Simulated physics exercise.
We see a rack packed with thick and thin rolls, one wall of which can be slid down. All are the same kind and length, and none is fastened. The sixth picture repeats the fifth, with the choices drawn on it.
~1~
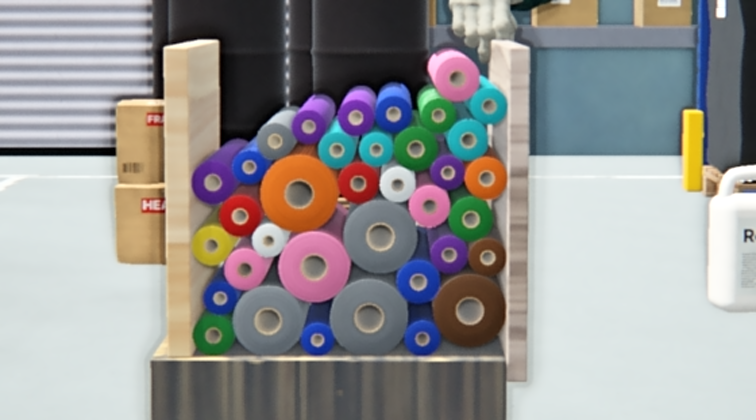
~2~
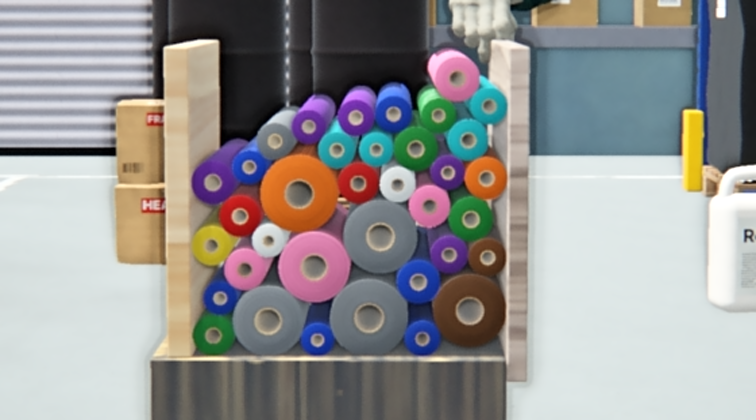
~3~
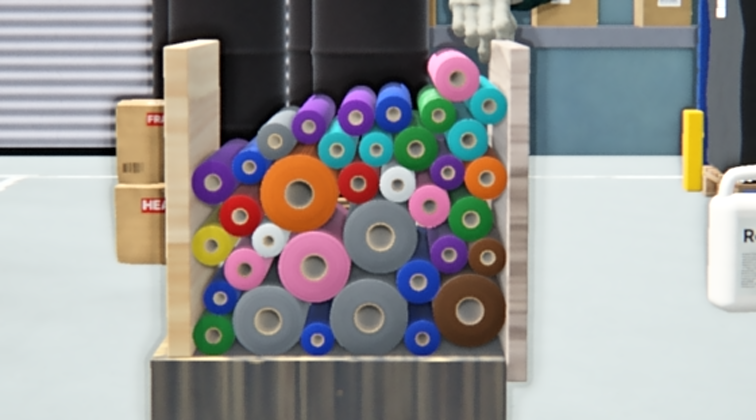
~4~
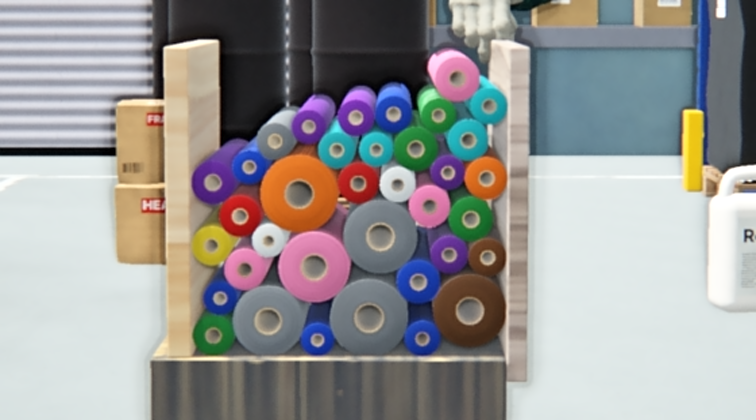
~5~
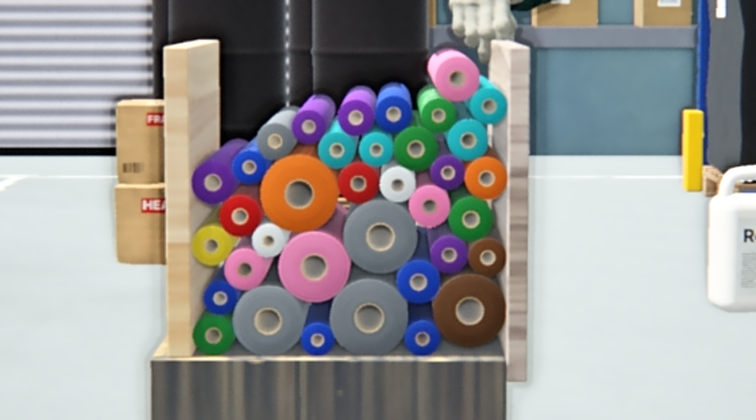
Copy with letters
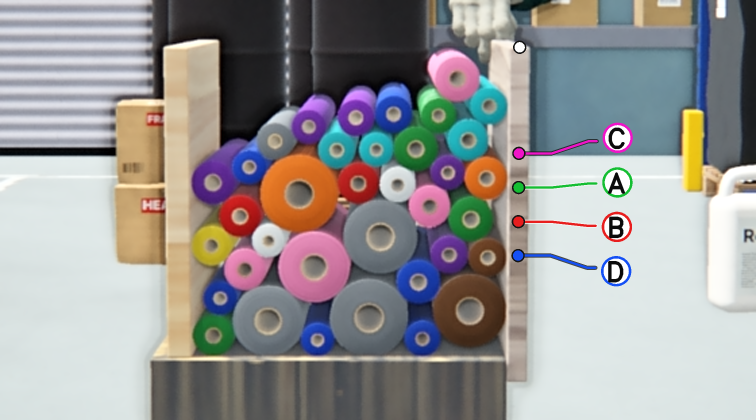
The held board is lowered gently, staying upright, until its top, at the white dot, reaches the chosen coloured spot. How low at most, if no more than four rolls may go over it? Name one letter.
Lower it to A and no more.
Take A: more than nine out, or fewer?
At A, fewer than nine.
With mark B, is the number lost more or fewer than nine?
Fewer than nine.
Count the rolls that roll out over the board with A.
At A the number is two.
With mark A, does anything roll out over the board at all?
At A: Yes.
On the marked copy, A at (519, 188); B at (519, 222); C at (519, 153); D at (519, 256); the white dot at (520, 47).
With A. Early on, top of the board (508, 114).
Further on, top of the board (508, 186).
At the end, top of the board (508, 187), two out over the board.
As for the rest, B five out over the board; C none out over the board; D more than four out over the board.
